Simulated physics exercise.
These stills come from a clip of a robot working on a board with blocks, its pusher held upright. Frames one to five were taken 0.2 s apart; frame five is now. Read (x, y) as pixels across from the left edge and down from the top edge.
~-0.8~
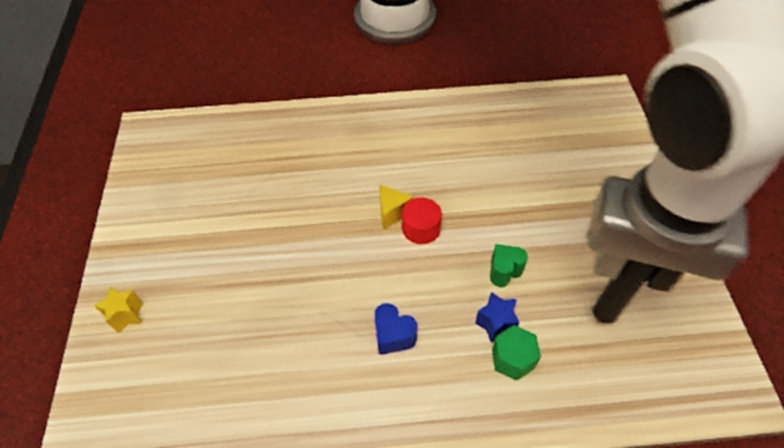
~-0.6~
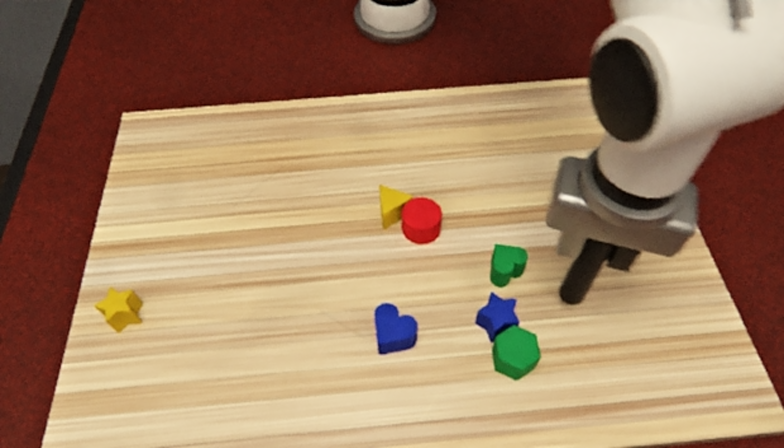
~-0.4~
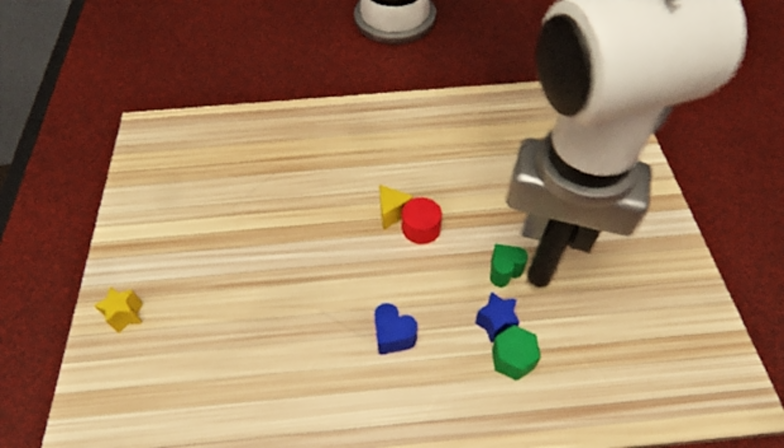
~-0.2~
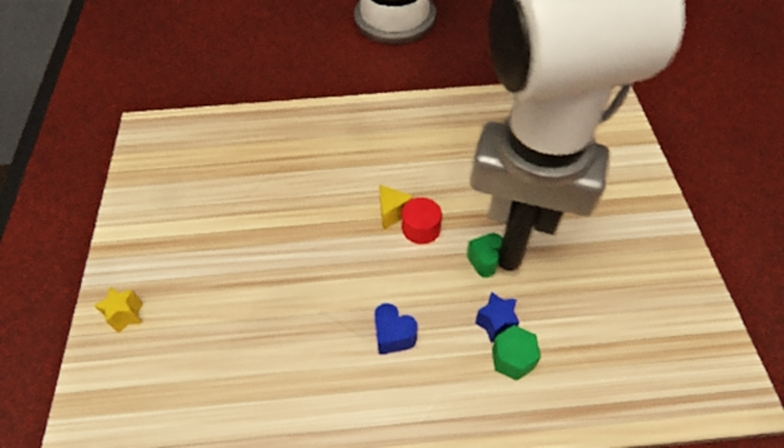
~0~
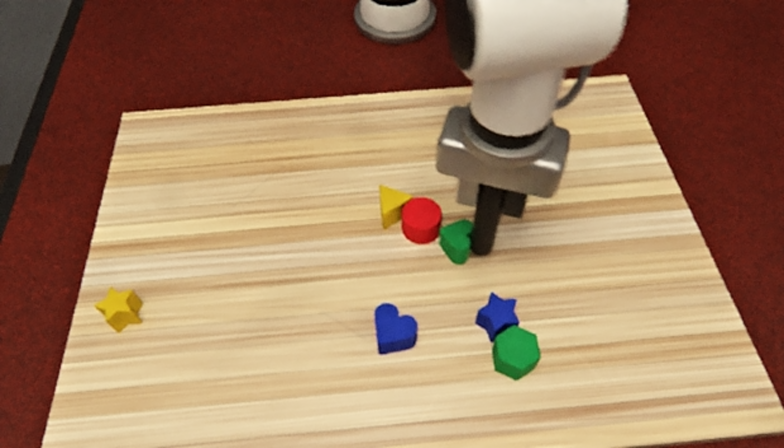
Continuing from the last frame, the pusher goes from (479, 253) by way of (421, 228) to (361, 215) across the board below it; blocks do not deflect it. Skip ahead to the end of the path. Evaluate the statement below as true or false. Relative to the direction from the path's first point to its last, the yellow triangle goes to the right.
That claim is true.
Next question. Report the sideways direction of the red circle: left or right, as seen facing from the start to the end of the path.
It's pushed left.
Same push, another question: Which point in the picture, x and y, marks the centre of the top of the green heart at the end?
It will likely be found at (419, 234).
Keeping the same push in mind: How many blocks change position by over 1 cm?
It displaces three or more.
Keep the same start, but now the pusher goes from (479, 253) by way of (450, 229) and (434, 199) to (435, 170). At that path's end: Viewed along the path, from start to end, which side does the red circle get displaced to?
Pushed left.
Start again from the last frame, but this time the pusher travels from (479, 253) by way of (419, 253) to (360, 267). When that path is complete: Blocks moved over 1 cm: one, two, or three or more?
The answer is three or more blocks, counting only moves over 1 cm.
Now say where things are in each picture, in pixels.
In the first frame, tip of the pusher (605, 313), middles of tops, yellow triangle (392, 198), red circle (422, 212), green heart (509, 257), blue star block (500, 310).
In the second frame, pusher (571, 294), nothing pushed.
In the third frame, pusher (539, 277), nothing pushed.
In the fourth frame, pusher (509, 261), green heart (488, 246).
In the fifth frame, pusher (481, 246), yellow triangle (392, 198), red circle (422, 212), green heart (459, 233), blue star block (500, 310).
The first path, step by step. One third of the way, pusher (439, 228); yellow triangle (381, 186); red circle (396, 210); green heart (423, 233), turned 60° anticlockwise.
Two thirds of the way, pusher (401, 214); yellow triangle (373, 183), turned 30° clockwise; red circle (369, 208); green heart (419, 234), turned 80° anticlockwise.
At the end, pusher (360, 207); yellow triangle (372, 181), turned 40° clockwise; red circle (331, 210); green heart (419, 234), turned 80° anticlockwise; blue star block unmoved.
